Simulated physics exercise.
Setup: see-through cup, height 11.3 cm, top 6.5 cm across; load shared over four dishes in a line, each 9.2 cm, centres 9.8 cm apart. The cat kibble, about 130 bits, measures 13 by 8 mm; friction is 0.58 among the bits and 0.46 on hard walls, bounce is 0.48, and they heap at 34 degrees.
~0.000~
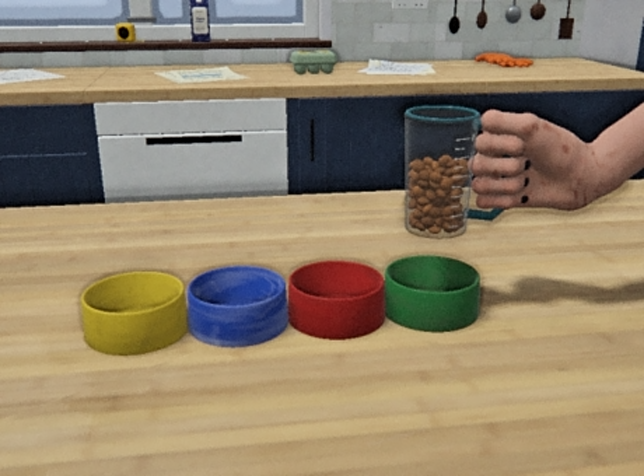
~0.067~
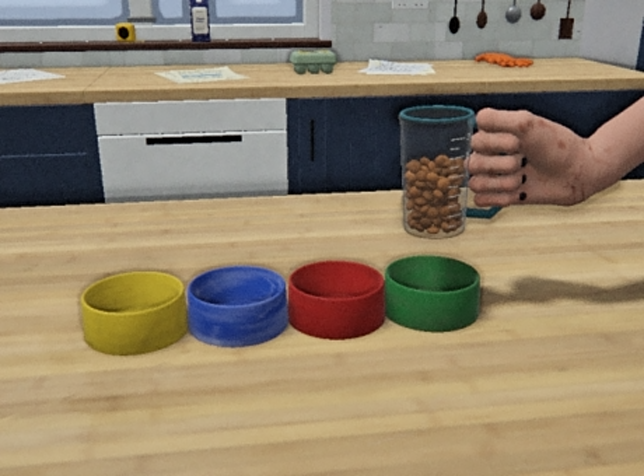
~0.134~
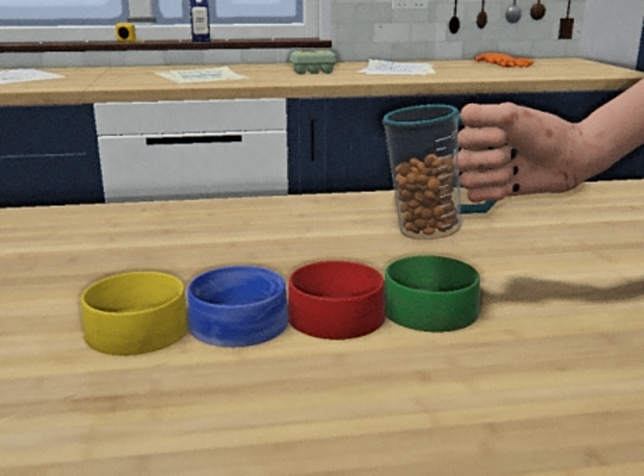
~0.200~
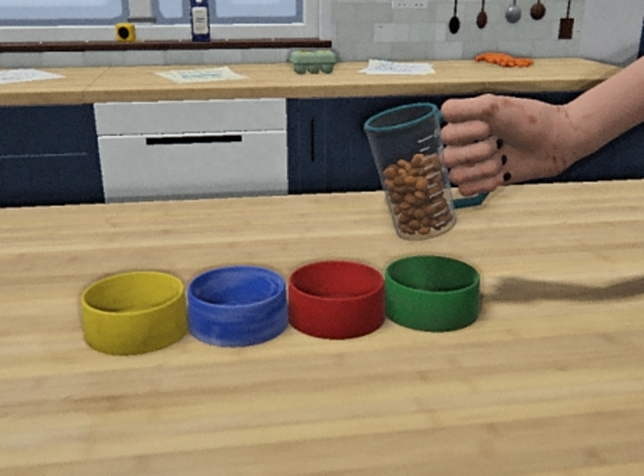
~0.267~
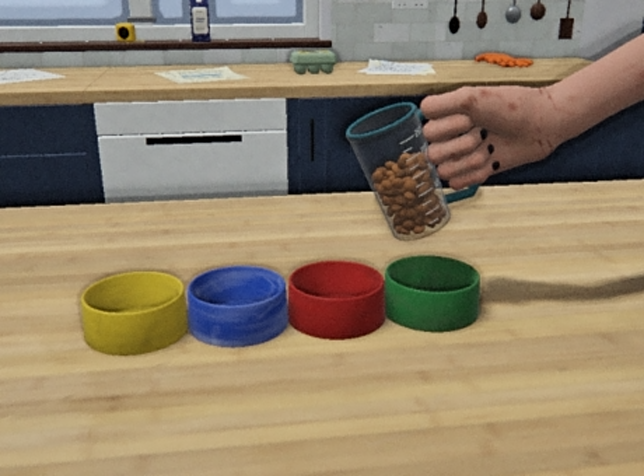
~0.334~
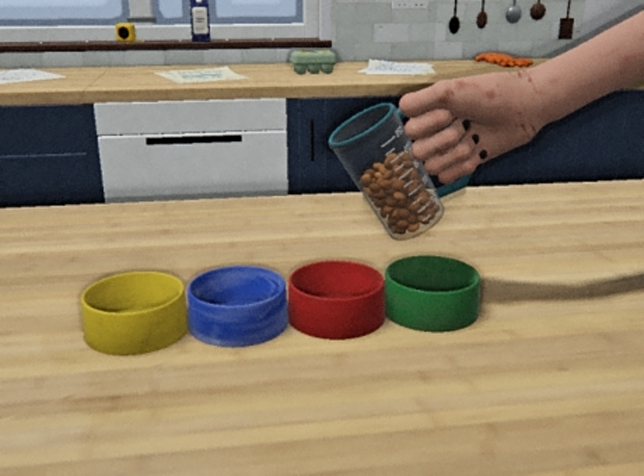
In a kitchen, a hand holds a clear cup partly filled with small brown pieces upright above a wooden counter, behind a row of yellow, blue, red and green dishes. The hand moves the cup a short way left, tilting it leftward more and more as the pieces shift inside.
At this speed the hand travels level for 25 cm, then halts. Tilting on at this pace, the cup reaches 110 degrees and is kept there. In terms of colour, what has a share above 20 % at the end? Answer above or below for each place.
Red: Below, blue: Below, green: Below, yellow: Above, counter: Below.
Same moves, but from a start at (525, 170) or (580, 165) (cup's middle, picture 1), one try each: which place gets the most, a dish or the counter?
The biggest share lands on blue the first time and on blue the second time.
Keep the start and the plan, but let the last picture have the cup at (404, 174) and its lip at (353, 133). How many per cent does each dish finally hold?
It'd finish with red at 0, blue at 0, green at 0 and yellow at 80.
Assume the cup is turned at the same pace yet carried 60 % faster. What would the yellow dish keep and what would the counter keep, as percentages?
The shares would then be yellow 70 and counter 10.
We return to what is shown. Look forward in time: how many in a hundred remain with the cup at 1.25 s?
Somewhere close to 85 percent.
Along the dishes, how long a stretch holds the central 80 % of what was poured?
Spread: Around 5 cm.
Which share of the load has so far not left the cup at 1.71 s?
I'd say close to 40 per cent.
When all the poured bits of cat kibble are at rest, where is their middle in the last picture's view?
I'd say roughly (125, 314).
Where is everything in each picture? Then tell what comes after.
The first frame shows cup at (439, 172), tilt 0 degrees, lip at (408, 115), moved 0.0 cm; middle of the pieces at (435, 189); green dish at (432, 274); red dish at (336, 280); blue dish at (237, 286); yellow dish at (134, 292).
The second frame shows cup at (435, 173), tilt 2 degrees, lip at (403, 116), moved 0.3 cm; middle of the pieces at (432, 189).
The third frame shows cup at (426, 173), tilt 8 degrees, lip at (386, 121), moved 1.3 cm; middle of the pieces at (424, 190).
The fourth frame shows cup at (414, 173), tilt 16 degrees, lip at (367, 128), moved 2.5 cm; middle of the pieces at (415, 190).
The fifth frame shows cup at (402, 174), tilt 23 degrees, lip at (349, 135), moved 3.6 cm; middle of the pieces at (405, 190).
The sixth frame shows cup at (390, 174), tilt 30 degrees, lip at (331, 143), moved 4.8 cm; middle of the pieces at (395, 190); green dish at (432, 274); red dish at (336, 280); blue dish at (237, 286); yellow dish at (134, 292). The cup turns about 110 degrees a second and travels 18 cm a second.
Then, at 0.89 s, tilt 92 degrees; cup holds 100 %.
Then, at 1.25 s, tilt 110 degrees; cup holds 85 %, yellow 10 %.
Then, at 1.71 s, tilt 110 degrees; cup holds 40 %, yellow 55 %.
In the end, at 3.7 s, red 0 %, blue 0 %, green 0 %, yellow 85 %, counter 5 %, cup 15 %.
